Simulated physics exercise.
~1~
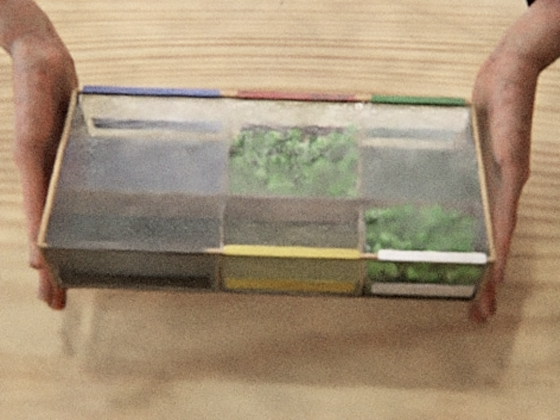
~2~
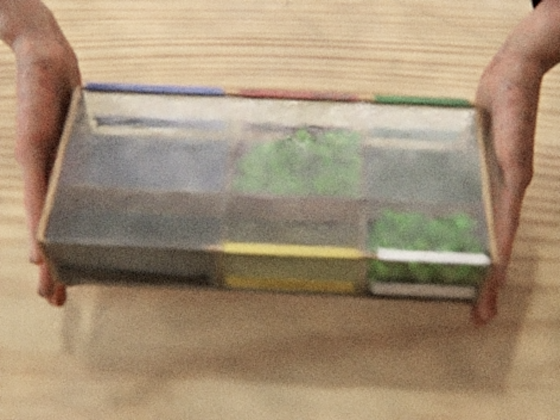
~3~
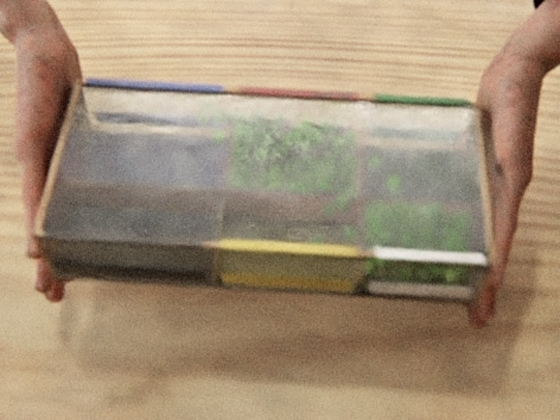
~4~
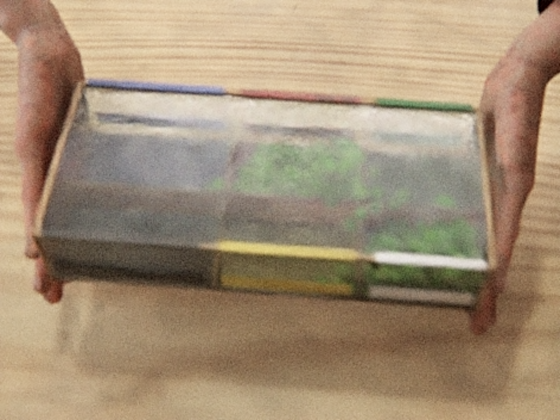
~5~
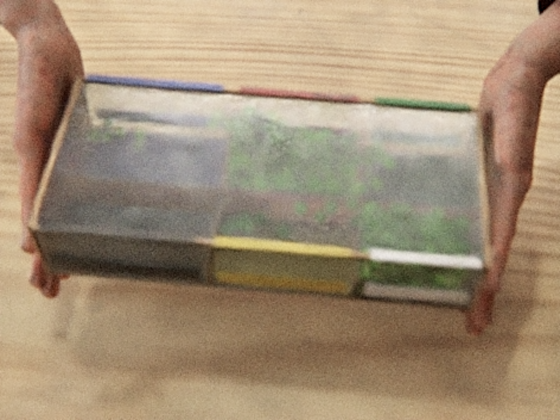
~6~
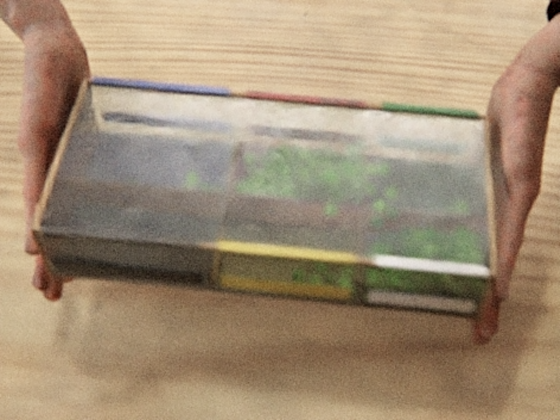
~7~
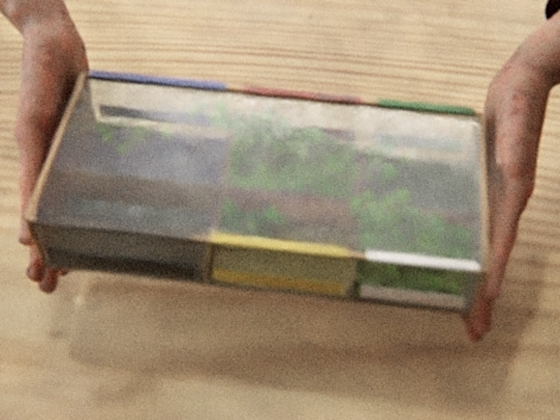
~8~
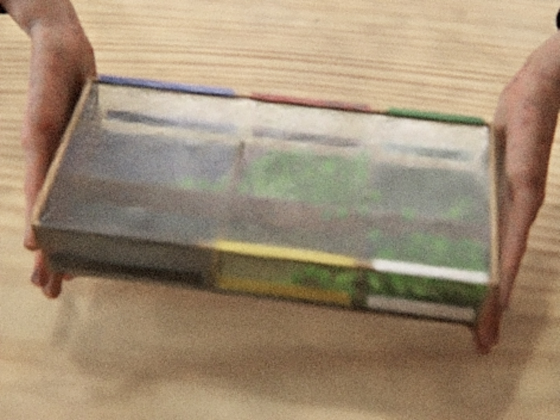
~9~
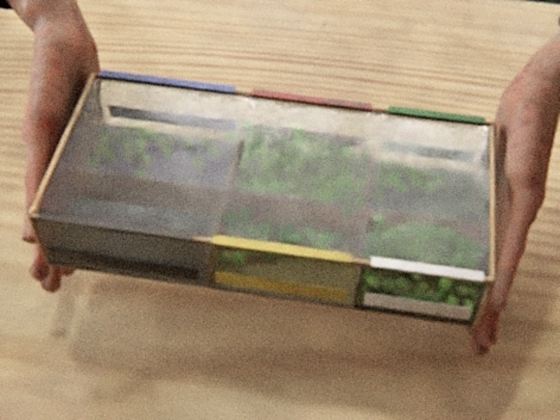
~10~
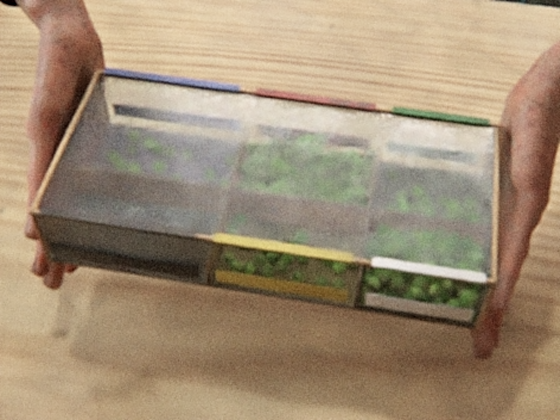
We see two hands shaking a clear-lidded, partitioned box of green peas over a wooden table, the peas blurring and scattering between compartments, until the box steadies with most peas by the red and white markings and a few by the blue, green and yellow ones.
